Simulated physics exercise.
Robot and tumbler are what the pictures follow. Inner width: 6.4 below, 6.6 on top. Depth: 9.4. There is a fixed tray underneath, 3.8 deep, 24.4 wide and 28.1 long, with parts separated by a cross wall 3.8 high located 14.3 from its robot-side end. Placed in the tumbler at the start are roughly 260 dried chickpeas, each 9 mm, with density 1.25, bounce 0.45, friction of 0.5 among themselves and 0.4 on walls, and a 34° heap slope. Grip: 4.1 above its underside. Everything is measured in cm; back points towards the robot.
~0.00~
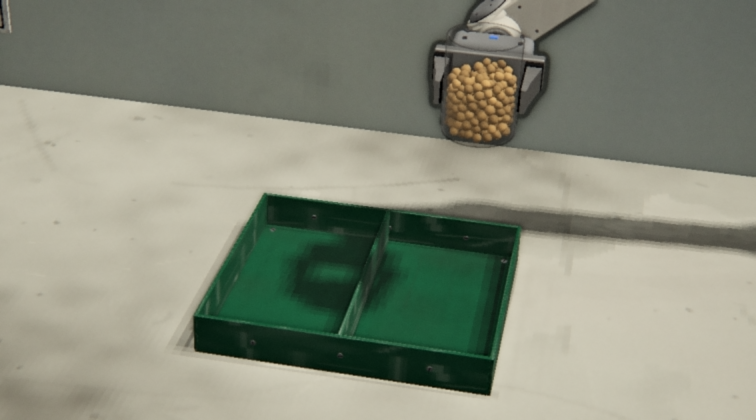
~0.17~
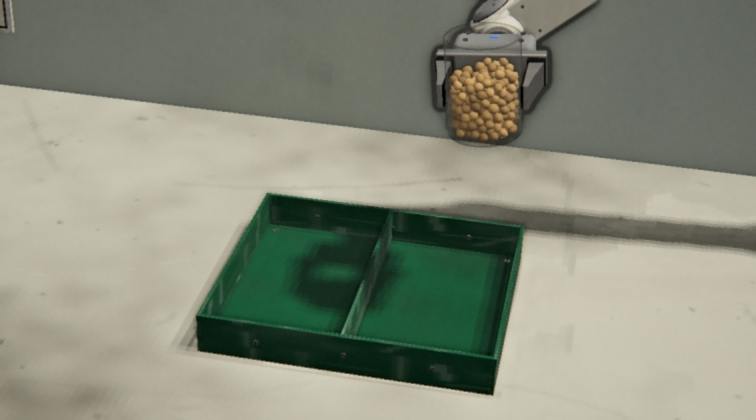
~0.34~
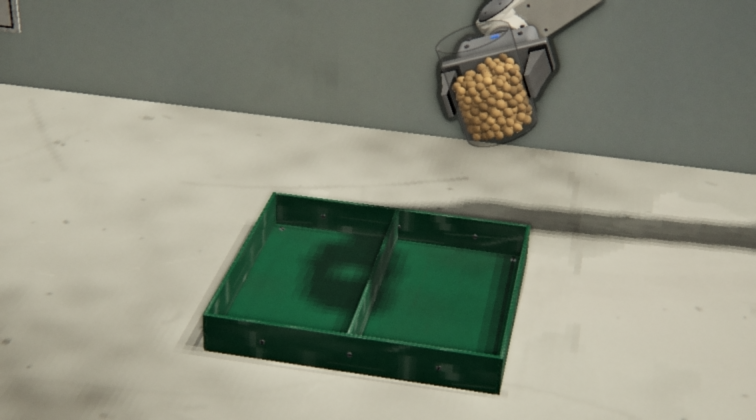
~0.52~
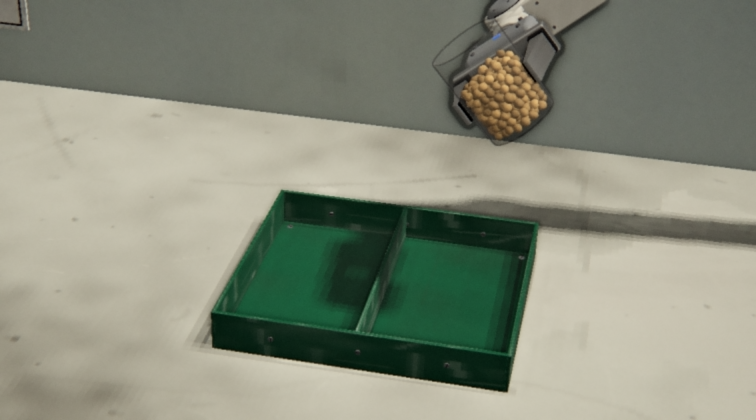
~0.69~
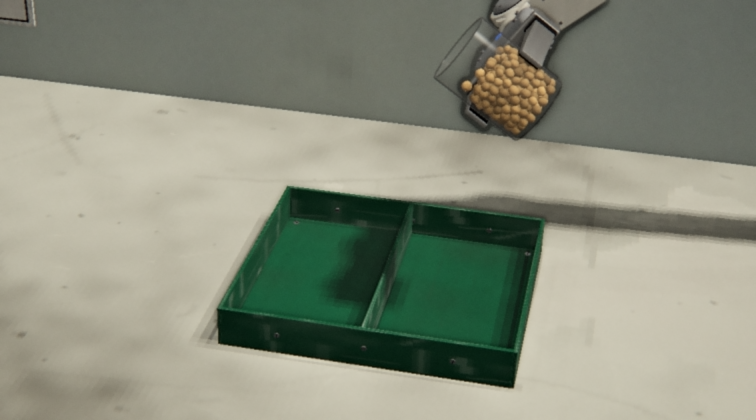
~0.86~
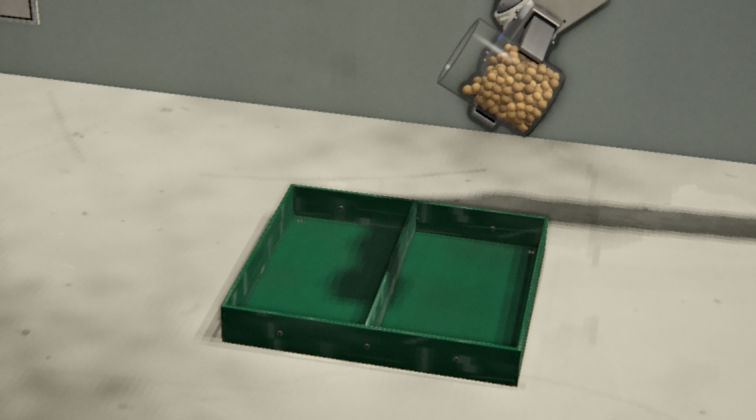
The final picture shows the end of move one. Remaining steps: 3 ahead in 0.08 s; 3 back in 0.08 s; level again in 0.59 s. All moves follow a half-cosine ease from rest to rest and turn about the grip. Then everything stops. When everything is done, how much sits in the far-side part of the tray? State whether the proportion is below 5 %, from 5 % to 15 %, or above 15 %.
The proportion is from 5 % to 15 %.
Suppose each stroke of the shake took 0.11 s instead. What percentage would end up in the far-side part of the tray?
Around 5 percent.
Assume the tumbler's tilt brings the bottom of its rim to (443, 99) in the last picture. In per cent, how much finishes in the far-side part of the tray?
The share is around 35 %.
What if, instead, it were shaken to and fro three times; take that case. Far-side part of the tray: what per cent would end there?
It would come to around 15 %.
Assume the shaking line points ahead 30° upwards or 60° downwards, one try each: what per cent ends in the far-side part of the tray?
I'd say close to 20 percent for the first and close to 0 percent for the second.
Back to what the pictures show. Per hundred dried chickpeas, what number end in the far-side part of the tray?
About 10 %.
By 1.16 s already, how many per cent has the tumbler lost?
About 10 per cent by then.
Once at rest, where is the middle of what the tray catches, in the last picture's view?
It ends up close to (318, 280).
After 1.16 s, tilted 53° forward, highest piece 27 above the table; 231 in the tumbler, 2 in the far-side part, 31 in flight or on a rim.
After 1.46 s, tilted 9° forward, highest piece 30 above the table; 230 in the tumbler, 25 in the far-side part, 5 in the robot-side part, 4 on the table or floor.
After 1.81 s, level, highest piece 28 above the table; 230 in the tumbler, 26 in the far-side part, 4 in the robot-side part, 4 on the table or floor.
After 2.86 s, level, highest piece 28 above the table; 230 in the tumbler, 26 in the far-side part, 4 in the robot-side part, 4 on the table or floor.
In the end, 230 in the tumbler, 26 in the far-side part, 4 in the robot-side part, 4 on the table or floor. That is 10 % in the far-side part of the tray.
